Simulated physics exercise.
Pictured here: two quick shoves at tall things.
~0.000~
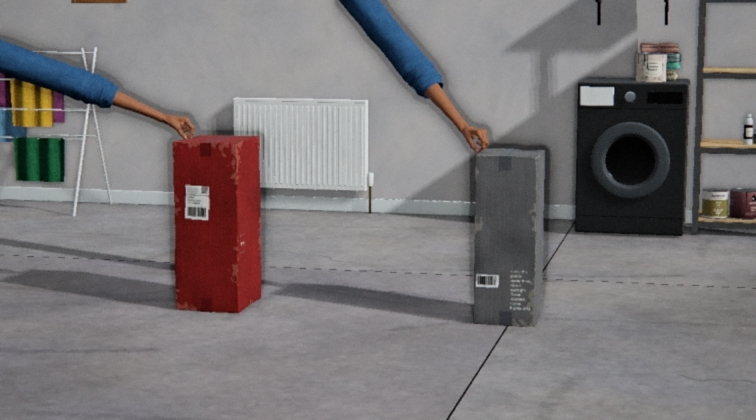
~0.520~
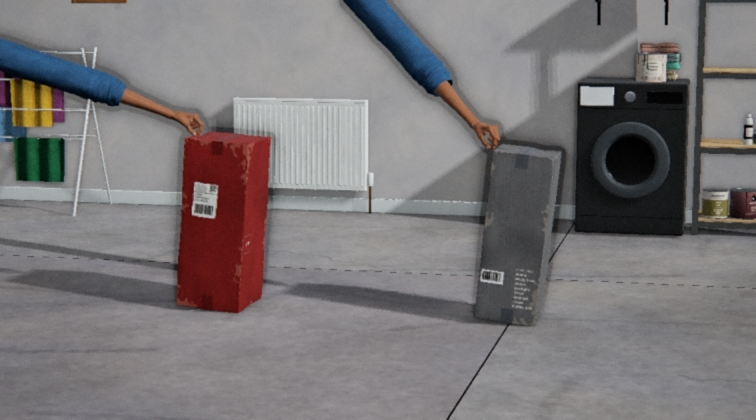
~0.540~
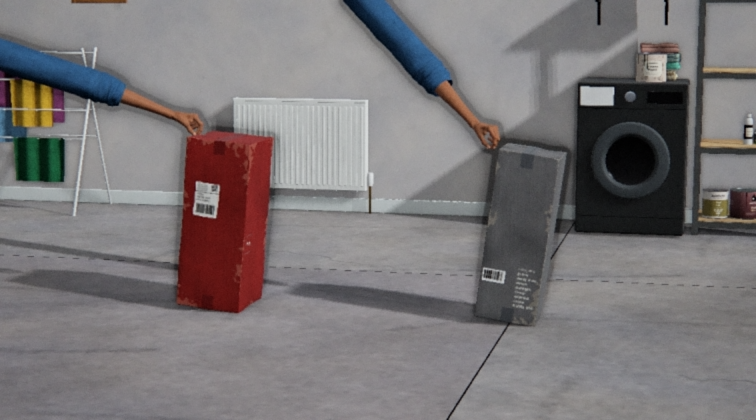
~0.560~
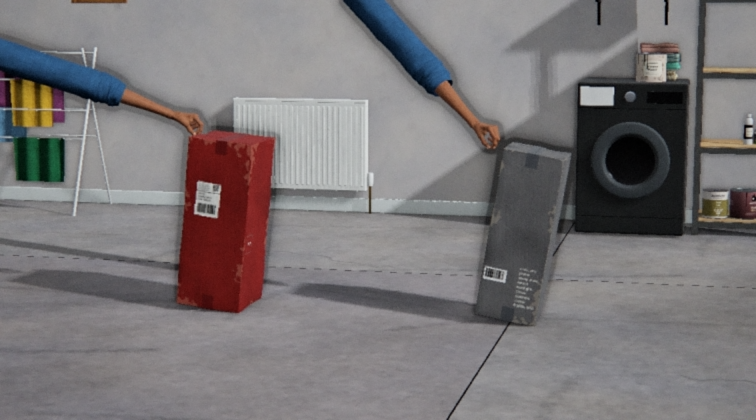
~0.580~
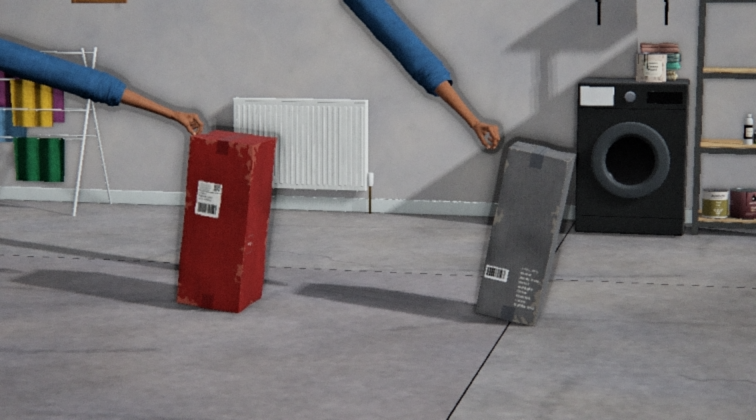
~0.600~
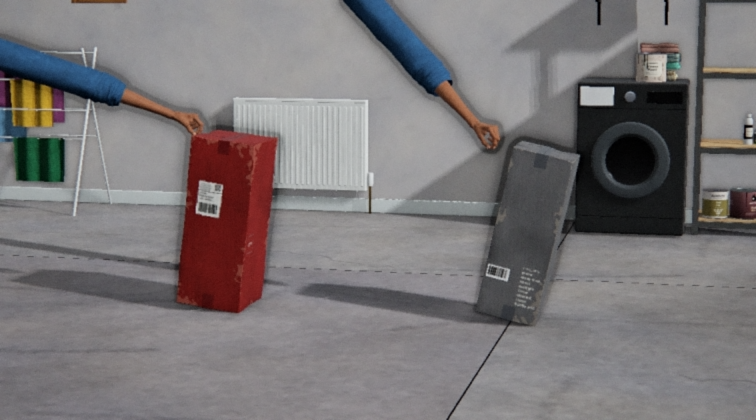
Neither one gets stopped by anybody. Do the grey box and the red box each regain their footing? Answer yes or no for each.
Grey box: No; red box: Yes.
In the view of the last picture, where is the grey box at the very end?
Resting spot: Approximately (625, 294).
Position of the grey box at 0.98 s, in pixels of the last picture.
I'd look close to pixel (572, 239).
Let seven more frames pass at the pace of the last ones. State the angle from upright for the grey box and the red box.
I'd say close to 20° for the first and close to 6° for the second.
After 0.98 s, grey box 40° off upright near (572, 239); red box 4° off upright near (213, 220).
In the end (2.2 s), the grey box goes down on its side, near (625, 295); the red box returns to its base, near (218, 222).
